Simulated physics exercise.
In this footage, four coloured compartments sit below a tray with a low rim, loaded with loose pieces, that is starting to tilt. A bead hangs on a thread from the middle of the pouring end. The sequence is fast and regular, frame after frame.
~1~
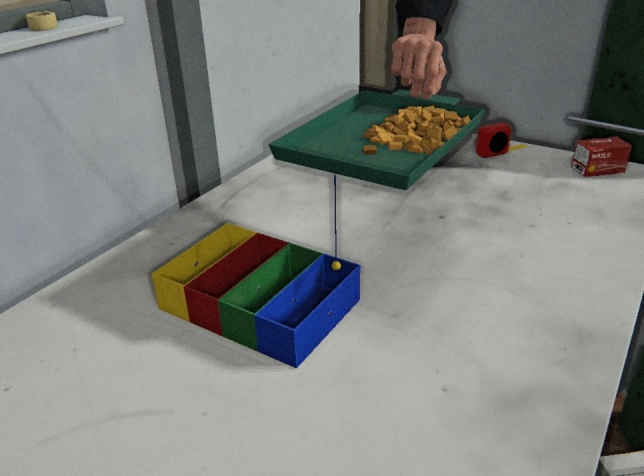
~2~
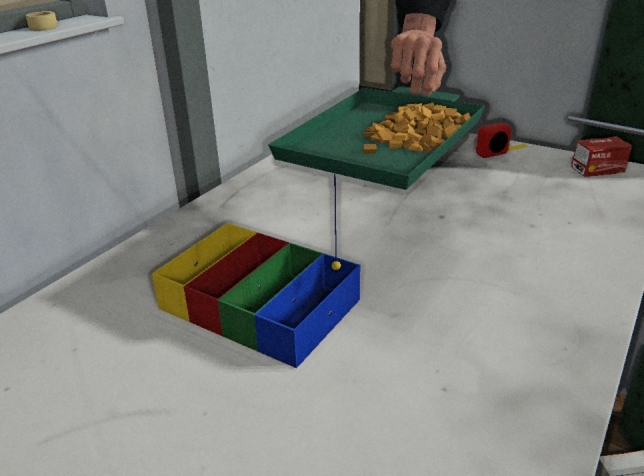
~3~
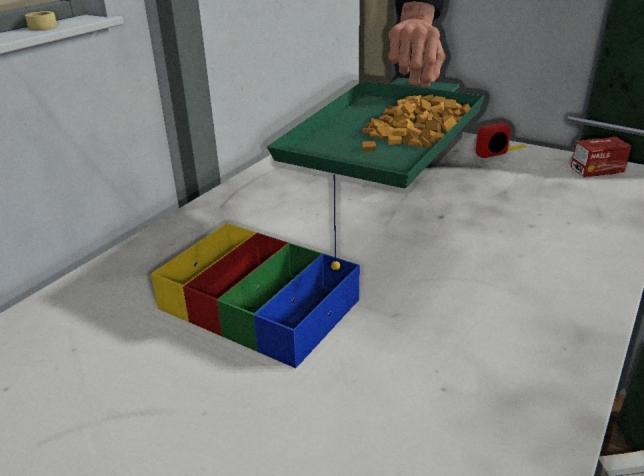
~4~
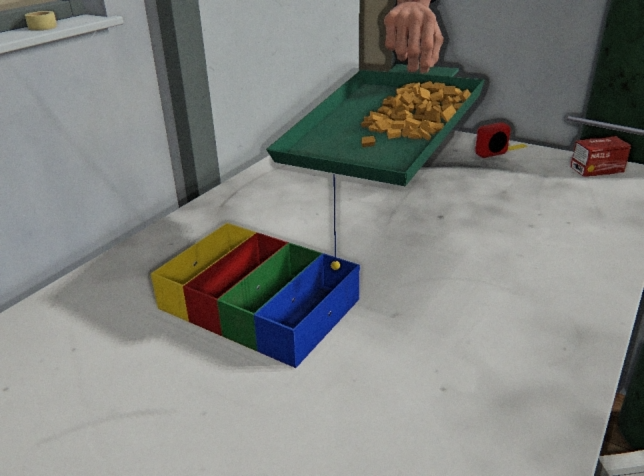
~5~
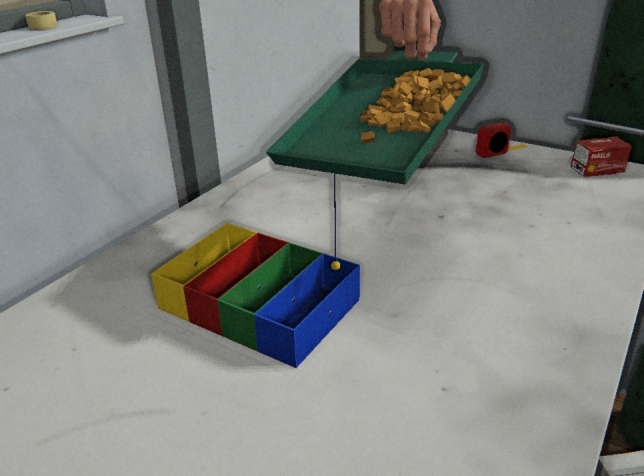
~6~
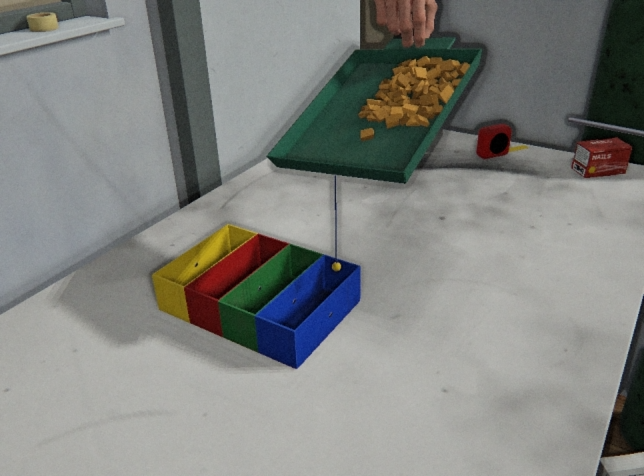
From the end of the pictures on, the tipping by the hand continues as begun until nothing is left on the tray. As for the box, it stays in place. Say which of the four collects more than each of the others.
The green one collects the most.
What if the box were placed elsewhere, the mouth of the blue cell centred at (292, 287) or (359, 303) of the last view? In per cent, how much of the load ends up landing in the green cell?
Respectively 40 % and 20 %.
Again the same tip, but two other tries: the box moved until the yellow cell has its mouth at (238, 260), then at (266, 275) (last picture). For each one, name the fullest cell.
The answer is the red cell for the first try and the yellow cell for the second.
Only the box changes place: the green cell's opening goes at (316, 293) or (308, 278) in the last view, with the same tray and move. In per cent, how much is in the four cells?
You'd get near 100 percent first and near 100 percent next.
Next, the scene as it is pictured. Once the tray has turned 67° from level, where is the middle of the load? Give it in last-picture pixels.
Centre estimate: (300, 168).
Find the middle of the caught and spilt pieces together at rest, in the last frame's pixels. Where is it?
Close to (272, 312) in the last view.
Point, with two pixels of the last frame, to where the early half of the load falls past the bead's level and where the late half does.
(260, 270), then (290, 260).
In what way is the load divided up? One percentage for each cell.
Yellow cell some 0; red cell some 20; green cell some 50; blue cell some 30.
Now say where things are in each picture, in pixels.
Corners of the pouring end (274, 144) and (407, 173), level; middle of the load (423, 124), cereal squares; bead on its thread (336, 266); yellow cell (171, 294); red cell (203, 308); green cell (238, 322); blue cell (276, 338), in the first picture.
Corners of the pouring end (274, 144) and (407, 173), level; middle of the load (423, 122), in the second picture.
Corners of the pouring end (273, 146) and (405, 172), tipped barely, lowest at the left corner; middle of the load (422, 115), in the third picture.
Corners of the pouring end (272, 148) and (404, 170), tipped a little, lowest at the left corner; middle of the load (421, 104), in the fourth picture.
Corners of the pouring end (271, 150) and (403, 169), tipped clearly, lowest at the left corner; middle of the load (420, 94), in the fifth picture.
Corners of the pouring end (272, 154) and (402, 169), tipped clearly, lowest at the left corner; middle of the load (418, 86); yellow cell (171, 295); red cell (204, 309); green cell (239, 323); blue cell (276, 339), in the sixth picture.
Just after the last frame, tray tipped steeply; roughly two thirds on the tray; roughly a third falling or outside the box.
A moment on, tray tipped past a quarter turn; roughly a quarter on the tray; roughly a quarter in the green cell; roughly a quarter in the red cell; about a tenth in the blue cell; about a tenth falling or outside the box.
Further on, tray tipped past a quarter turn; roughly half in the green cell; roughly a quarter in the blue cell; roughly a quarter in the red cell; just a few falling or outside the box.
When it is over, tray tipped past a quarter turn; roughly half in the green cell; roughly a quarter in the blue cell; roughly a quarter in the red cell; not one in the yellow cell; just a few outside the box.
